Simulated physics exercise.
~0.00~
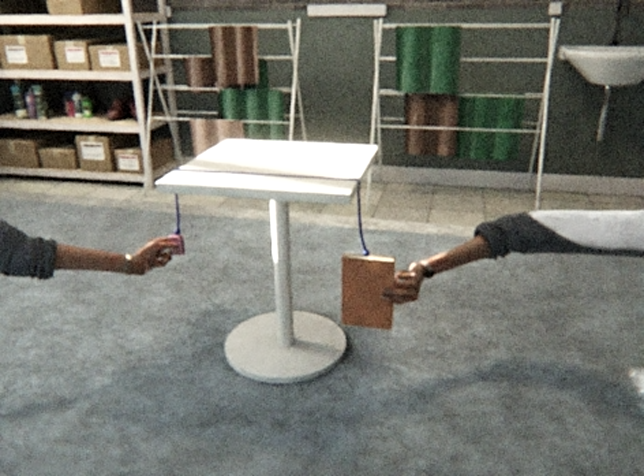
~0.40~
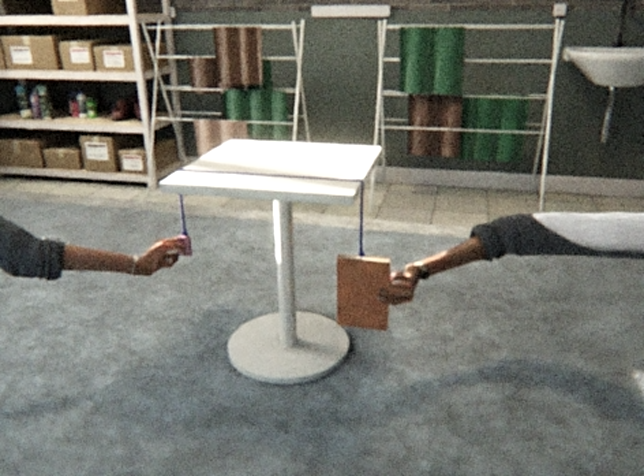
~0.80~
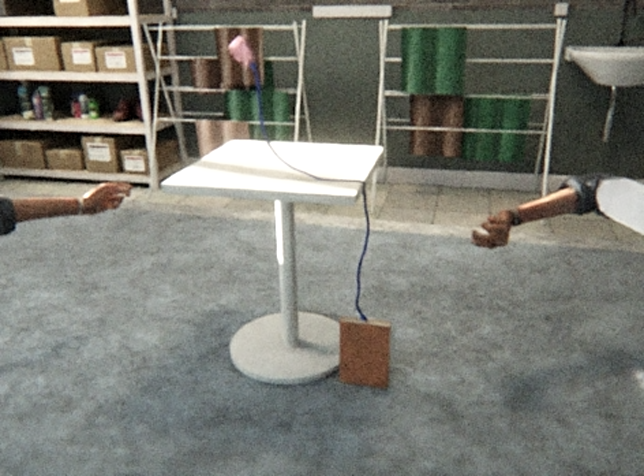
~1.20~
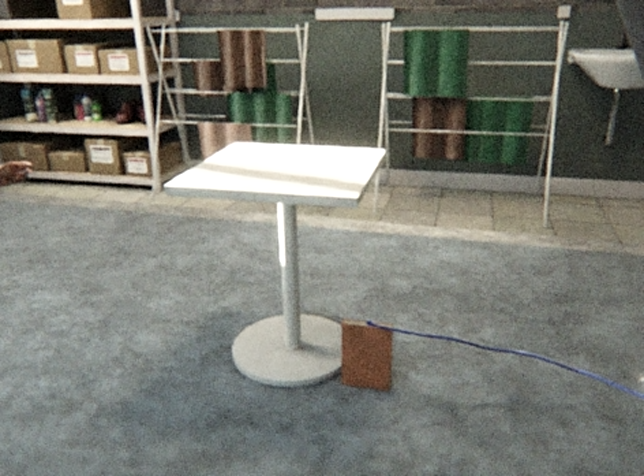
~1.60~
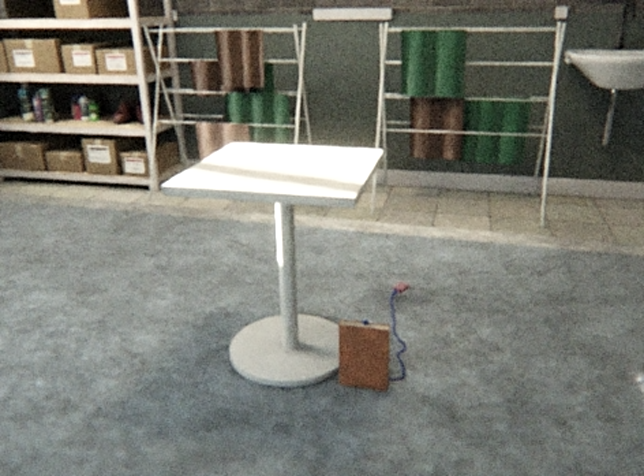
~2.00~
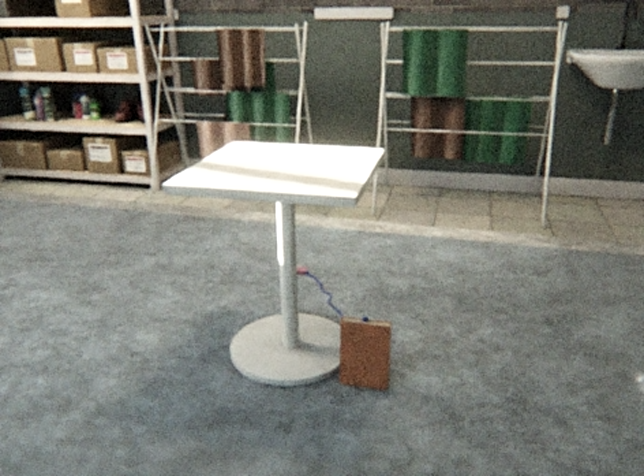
In a room with shelves of boxes, drying racks and a sink, a white pedestal table stands with a blue cord laid across its top. One hand holds a small pink object at the cord's left end, while another holds a brown book at the right. Both hands let go and draw back; the book drops to the floor as the cord slides right, pulling the small object up over the tabletop. The cord whips off to the right, then swings back leftwards. Finally, the book stands by the base, with the small object beside the pedestal.
